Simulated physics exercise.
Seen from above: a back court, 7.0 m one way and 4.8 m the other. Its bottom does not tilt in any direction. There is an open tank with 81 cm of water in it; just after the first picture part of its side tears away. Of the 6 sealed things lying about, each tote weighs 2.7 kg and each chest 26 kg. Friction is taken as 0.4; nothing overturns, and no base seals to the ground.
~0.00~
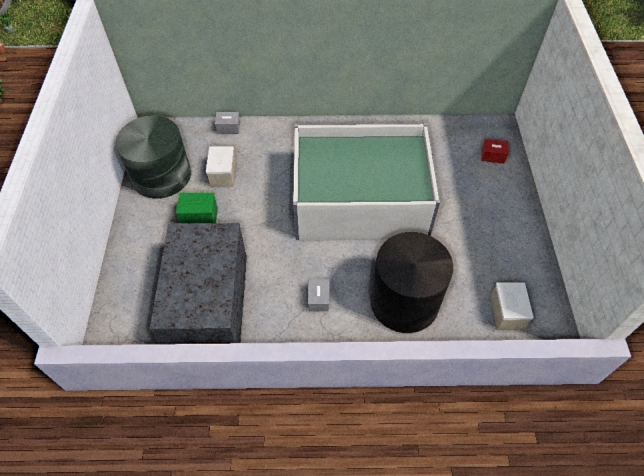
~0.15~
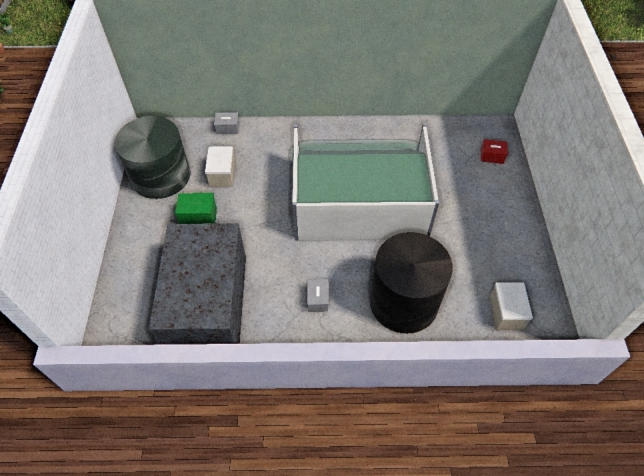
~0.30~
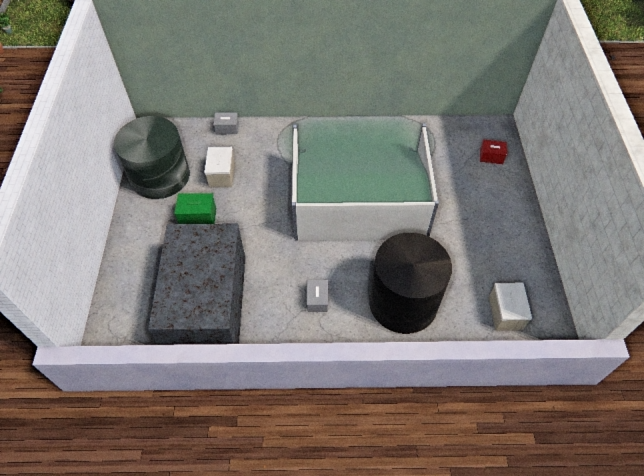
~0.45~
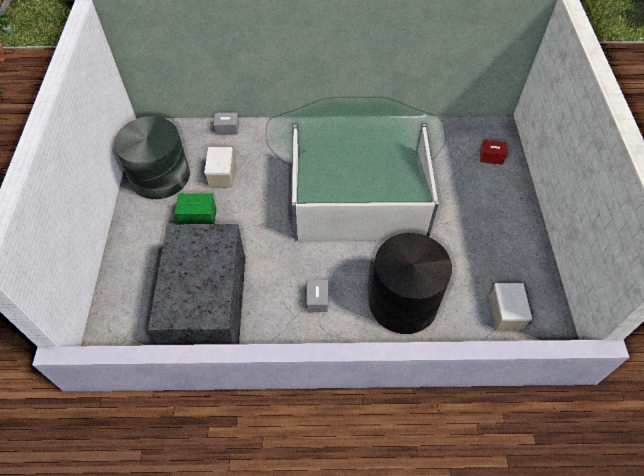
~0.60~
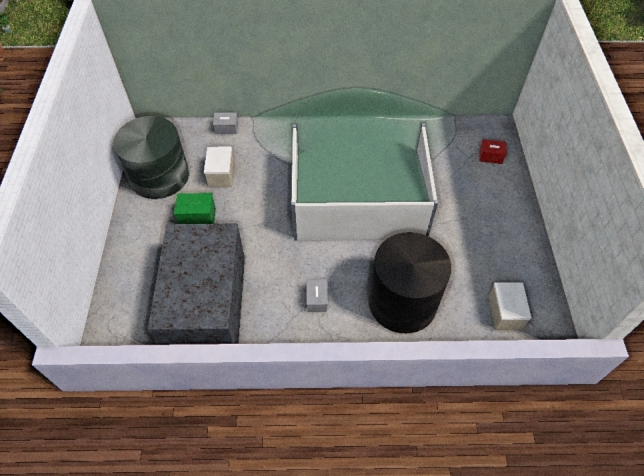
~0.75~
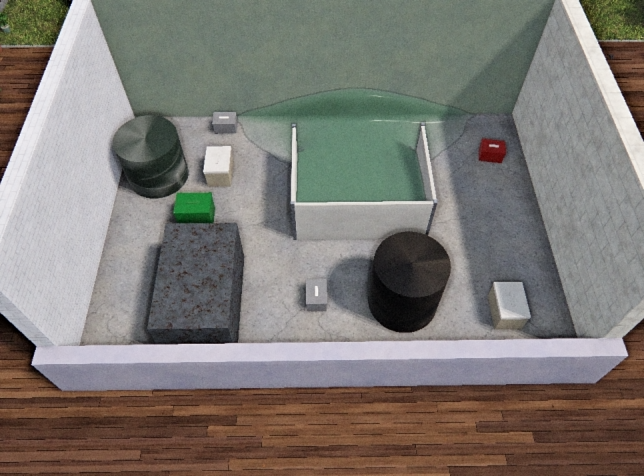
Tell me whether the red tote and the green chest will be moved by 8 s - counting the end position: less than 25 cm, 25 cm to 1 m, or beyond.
My answer is that the red tote ends well clear of its start and the green chest ends a modest way out.
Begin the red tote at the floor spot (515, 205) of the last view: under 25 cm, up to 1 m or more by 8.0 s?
What happens is that it covers a big distance.
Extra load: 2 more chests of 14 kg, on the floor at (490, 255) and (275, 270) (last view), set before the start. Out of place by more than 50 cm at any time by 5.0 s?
In sequence: Beyond it, then within it.
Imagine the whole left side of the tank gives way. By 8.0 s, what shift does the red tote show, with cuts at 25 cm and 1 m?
So the red tote winds up far off.
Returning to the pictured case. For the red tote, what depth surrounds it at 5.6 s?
I'd say around 9 cm.
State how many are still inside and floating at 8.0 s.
I get 4.
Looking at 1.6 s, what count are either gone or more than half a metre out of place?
Result: 1.
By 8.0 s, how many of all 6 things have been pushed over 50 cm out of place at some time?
I make it 6.
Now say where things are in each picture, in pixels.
In the first picture, the red tote at (497, 146), on the bottom; the green chest at (195, 203) rests on the ground; water covers 3.0 m2; 0 of 6 have shifted.
In the second picture, the red tote at (496, 147) rests on the ground; the green chest at (194, 203), on the bottom; 4.3 m2 under water; 0 of 6 have shifted.
In the third picture, the red tote at (495, 147), on the bottom; the green chest at (194, 203), on the bottom; 5.9 m2 under water; 0 of 6 have shifted.
In the fourth picture, the red tote at (495, 147), on the bottom; the green chest at (194, 204), on the bottom; 6.6 m2 under water; 0 of 6 have shifted.
In the fifth picture, the red tote at (494, 147), on the bottom; the green chest at (193, 203) rests on the ground; 7.0 m2 under water; 0 of 6 have shifted.
In the sixth picture, the red tote at (494, 146) rests on the ground; the green chest at (193, 203), on the bottom; 7.3 m2 under water; 0 of 6 have shifted.
After 1.6 s the red tote is near (500, 161), 0.3 m from its start, aground; the green chest is near (193, 203), 0.0 m from its start, aground; 1 afloat.
After 3.6 s the red tote is near (451, 282), 2.9 m from its start, afloat; the green chest is near (190, 229), 0.5 m from its start, aground; 2 afloat.
After 5.6 s the red tote is near (504, 260), 2.3 m from its start, afloat; the green chest is near (190, 229), 0.5 m from its start, aground; 3 afloat.
After 8.0 s the red tote is near (534, 226), 1.8 m from its start, afloat; the green chest is near (155, 223), 0.7 m from its start, aground; 4 afloat.
